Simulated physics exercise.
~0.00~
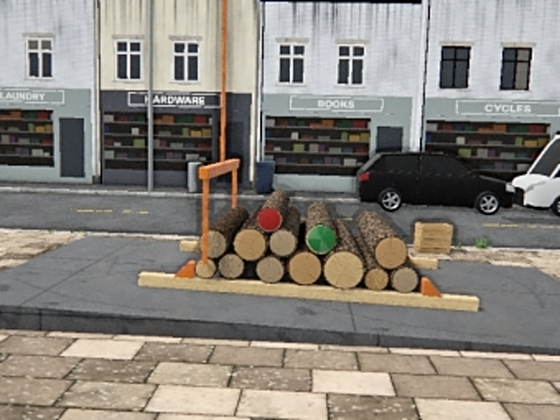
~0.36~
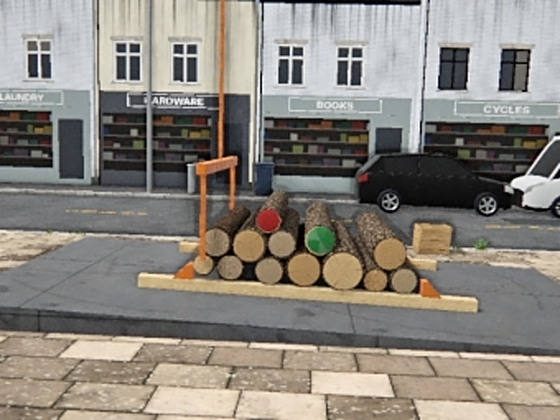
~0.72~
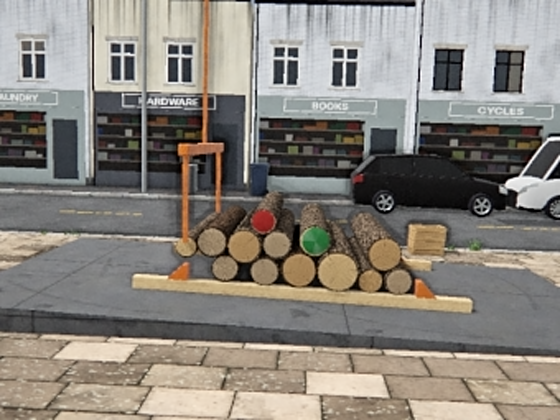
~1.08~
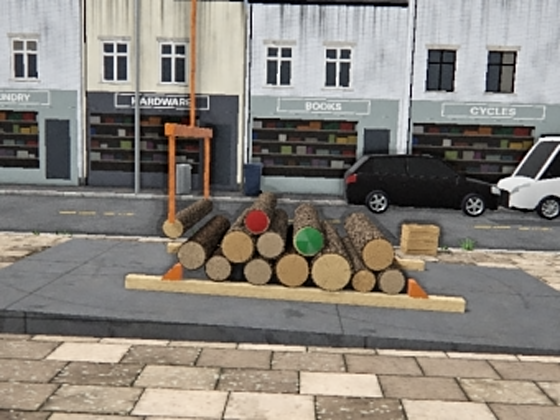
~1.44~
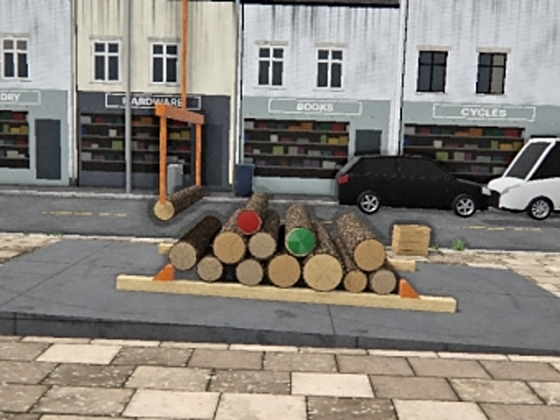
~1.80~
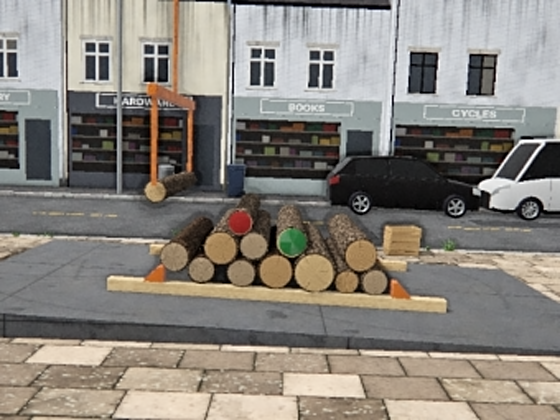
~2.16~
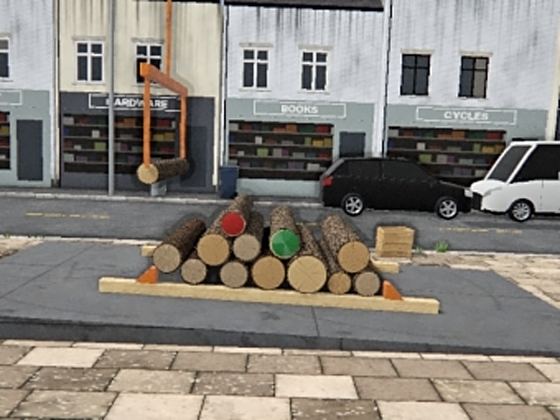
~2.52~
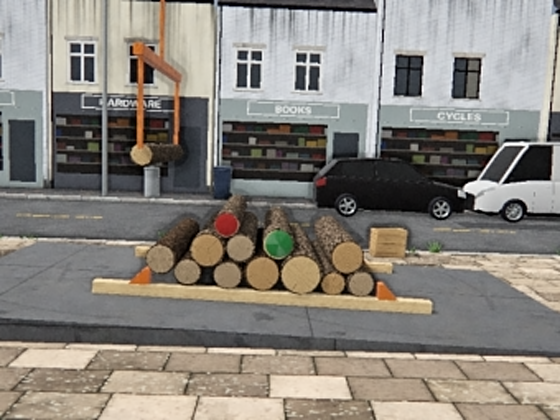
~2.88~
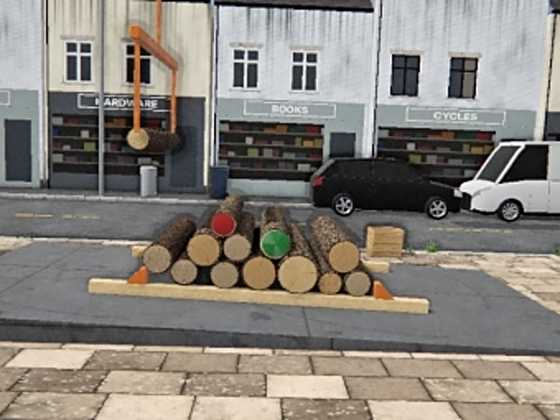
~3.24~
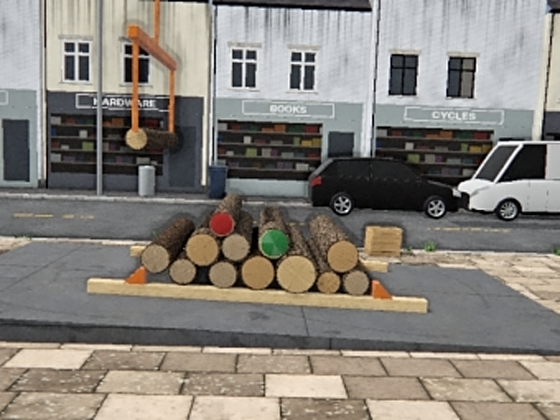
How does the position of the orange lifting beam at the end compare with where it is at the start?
At the start the beam hangs low, just above the left side of the log stack. By the end it is much higher, up by the upstairs windows above the hardware shop, and further left in the view.
